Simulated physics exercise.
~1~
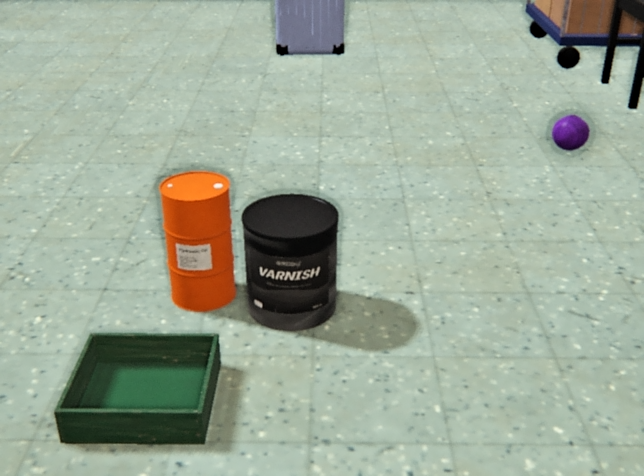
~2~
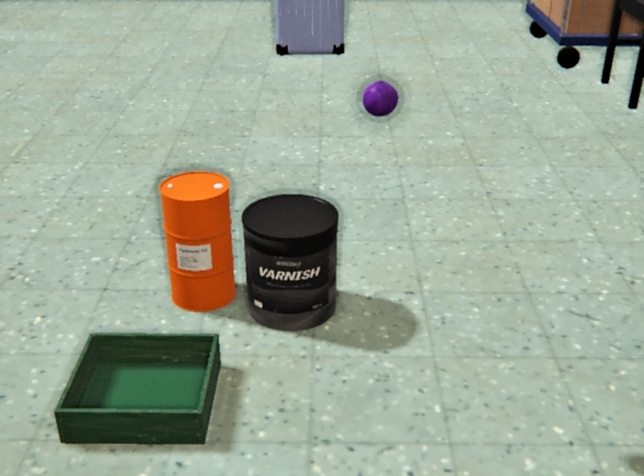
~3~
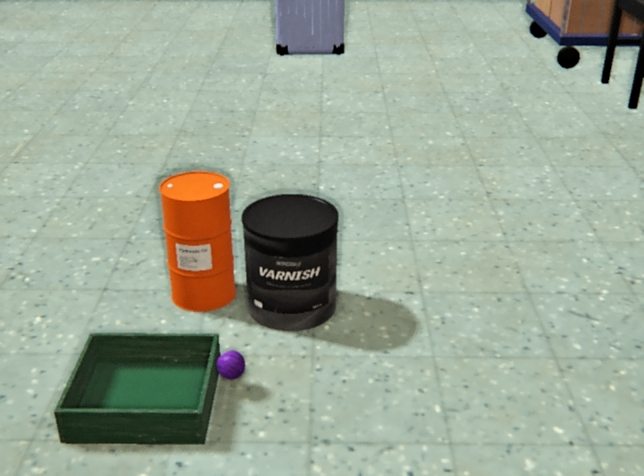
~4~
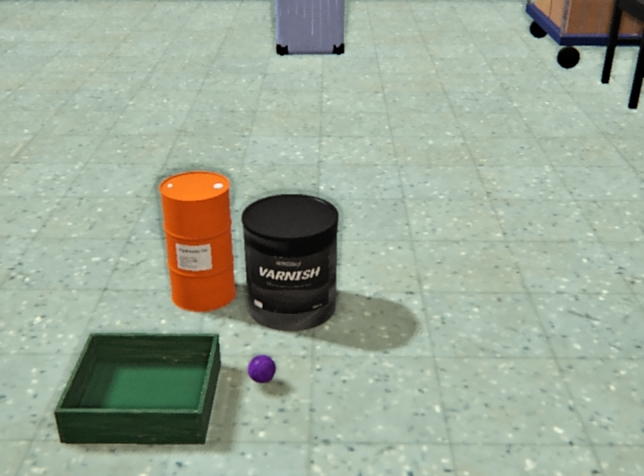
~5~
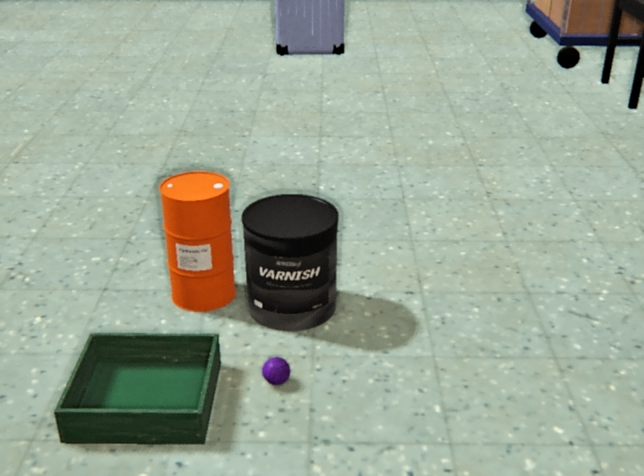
We see a small purple ball move left through the air over a speckled floor, then drop beside the right edge of an open green box, in front of an orange canister and a black varnish pail, before moving slightly right and ending up outside the box.
